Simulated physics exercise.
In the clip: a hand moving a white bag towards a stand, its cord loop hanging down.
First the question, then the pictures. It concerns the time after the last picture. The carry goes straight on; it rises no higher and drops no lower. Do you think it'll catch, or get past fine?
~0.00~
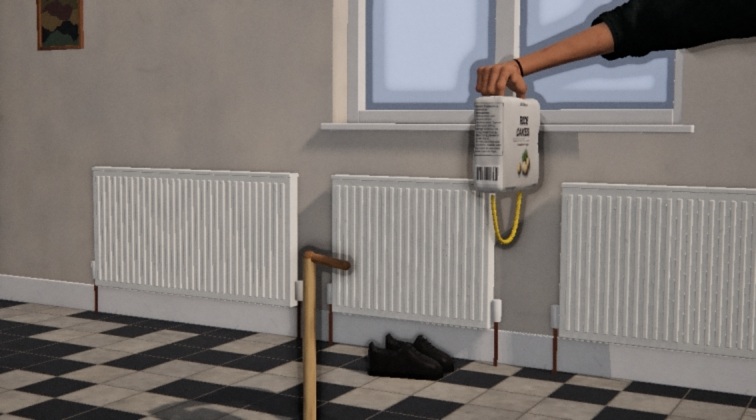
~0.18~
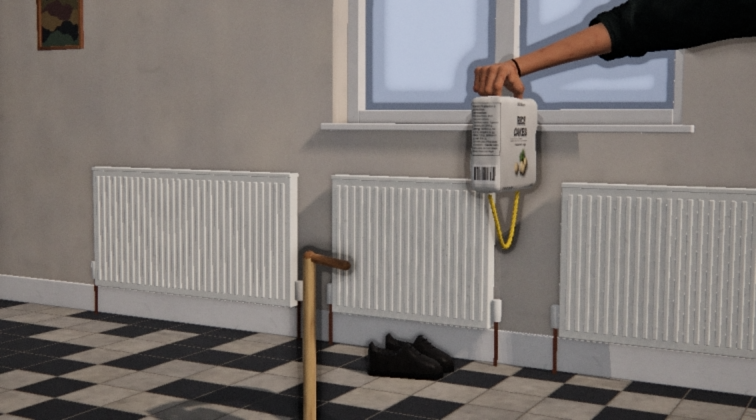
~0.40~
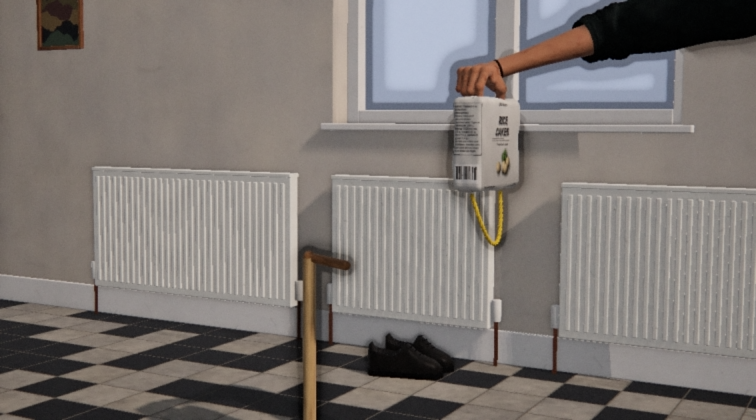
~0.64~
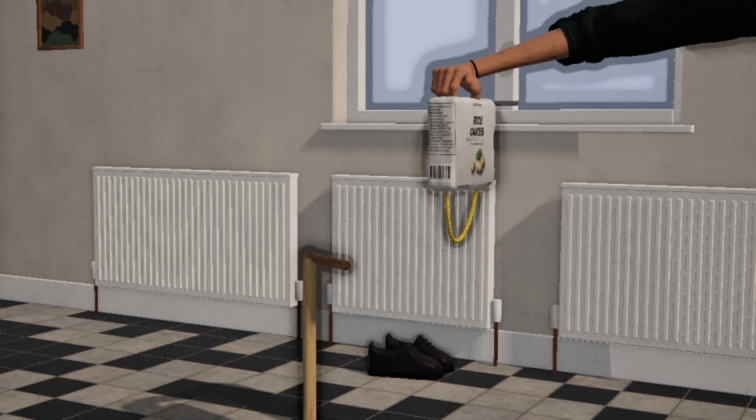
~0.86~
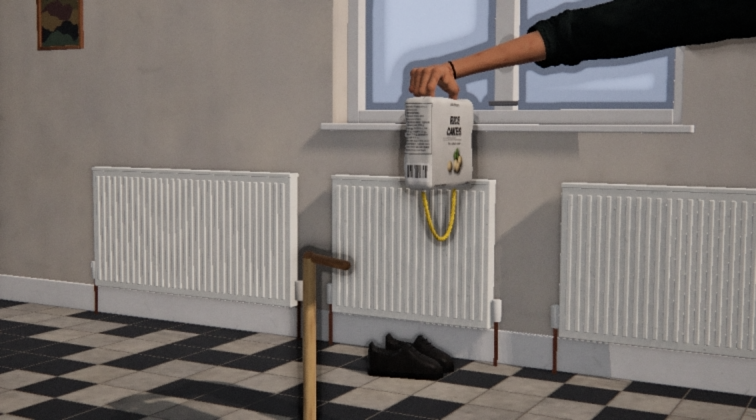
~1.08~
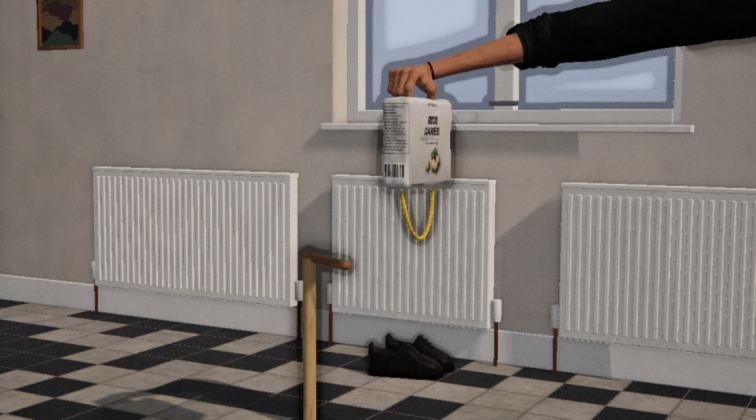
It should continue unimpeded past the post, I think.
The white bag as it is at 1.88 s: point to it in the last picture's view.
Its middle lies at about (343, 142) in the last view.
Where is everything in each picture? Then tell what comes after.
The first frame shows white bag (507, 144); hook tip (346, 265).
The second frame shows white bag (505, 144); bottom of the loop (505, 247).
The third frame shows white bag (487, 144).
The fourth frame shows white bag (462, 144); bottom of the loop (457, 241).
The fifth frame shows white bag (440, 143).
The sixth frame shows white bag (418, 143); bottom of the loop (420, 238); hook tip (346, 265); hook points towards it, loop hangs above the hook.
Around 1.88 s, bag nearing the post near (342, 142).
Around 2.90 s, bag past the post near (255, 141).
Finally, bag past the post near (198, 140). The white bag comes away clean.
